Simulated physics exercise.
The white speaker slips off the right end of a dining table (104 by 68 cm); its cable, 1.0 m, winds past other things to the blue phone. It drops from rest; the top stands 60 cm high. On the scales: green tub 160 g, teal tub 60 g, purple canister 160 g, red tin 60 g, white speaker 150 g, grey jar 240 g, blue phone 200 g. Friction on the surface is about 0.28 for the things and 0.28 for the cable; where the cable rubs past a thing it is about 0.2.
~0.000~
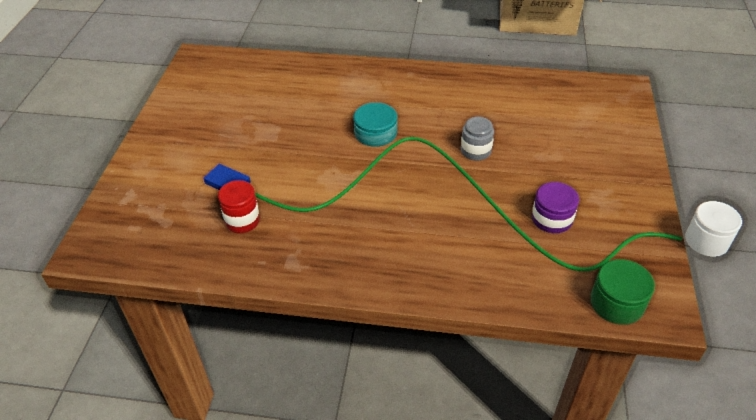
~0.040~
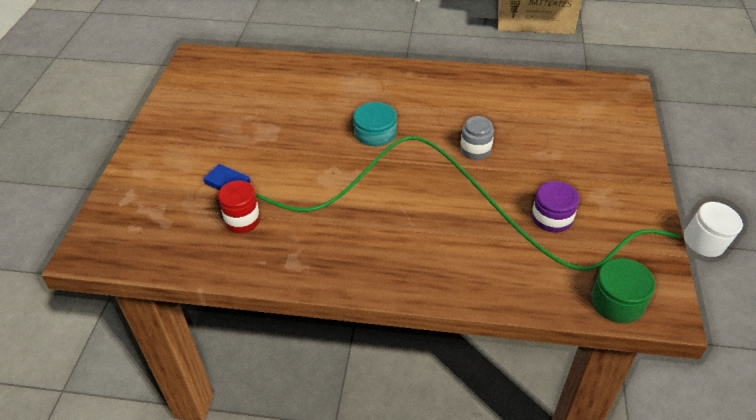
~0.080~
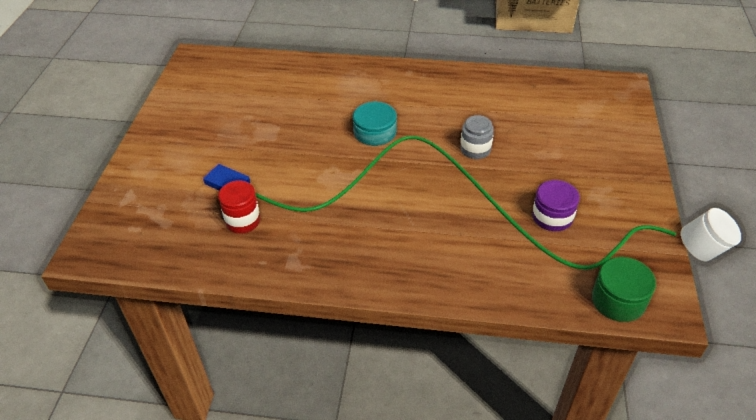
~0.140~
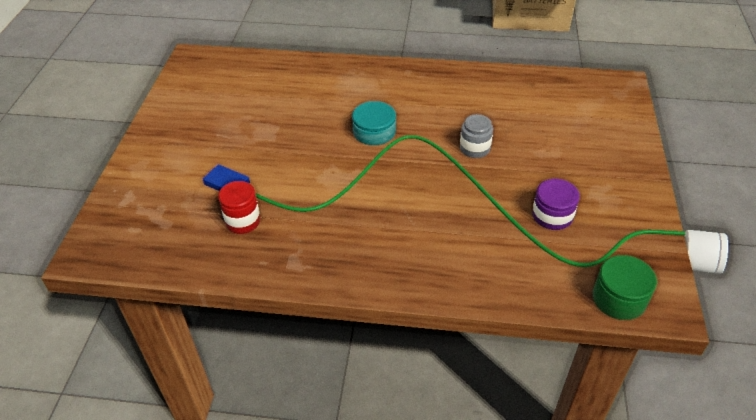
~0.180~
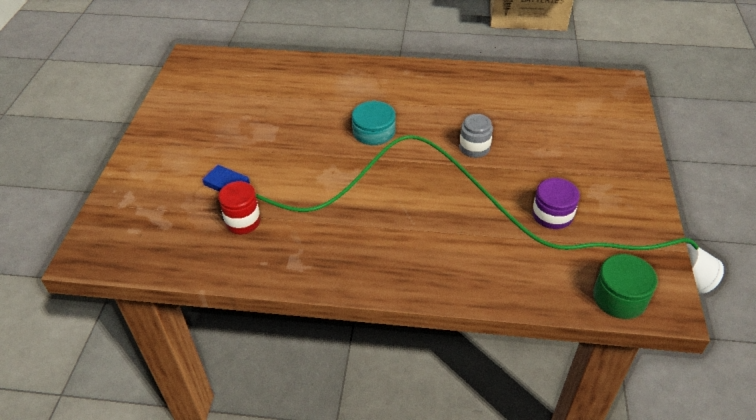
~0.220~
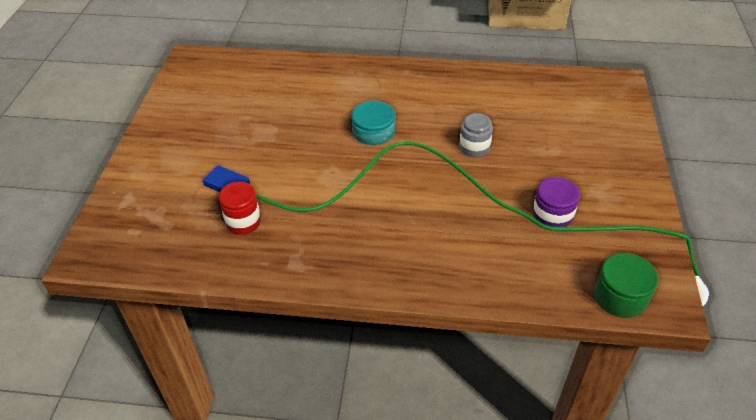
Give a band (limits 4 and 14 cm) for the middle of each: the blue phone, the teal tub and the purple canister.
In order: The blue phone travels a long way; the teal tub stays in the low band; the purple canister hardly moves.
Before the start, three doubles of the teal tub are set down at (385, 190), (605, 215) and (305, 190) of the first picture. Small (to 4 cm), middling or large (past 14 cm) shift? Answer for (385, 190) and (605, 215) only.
In turn: Large, small.
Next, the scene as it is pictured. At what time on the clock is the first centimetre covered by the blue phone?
Blue phone 0.36 s.
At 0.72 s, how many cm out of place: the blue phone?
About: Blue phone 30 cm.
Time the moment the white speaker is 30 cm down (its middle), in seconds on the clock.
About: 0.32 s.
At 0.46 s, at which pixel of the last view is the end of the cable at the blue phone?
Near (312, 189).
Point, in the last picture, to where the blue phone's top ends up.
Near (395, 203).
At 0.5 s, the cable's tail end at (312, 189); blue phone 12 cm off its start, white speaker over the edge.
At 0.7 s, the cable's tail end at (397, 200); blue phone 28 cm off its start, white speaker over the edge.
At 1.0 s, the cable's tail end at (418, 211); blue phone 31 cm off its start at (395, 203), white speaker over the edge.
At 1.2 s, the cable's tail end at (418, 211); blue phone 31 cm off its start, white speaker over the edge.
At 2.4 s, the cable's tail end at (418, 211); blue phone 31 cm off its start at (395, 203), purple canister 0 cm off its start at (559, 191), teal tub 0 cm off its start at (373, 114), white speaker over the edge.
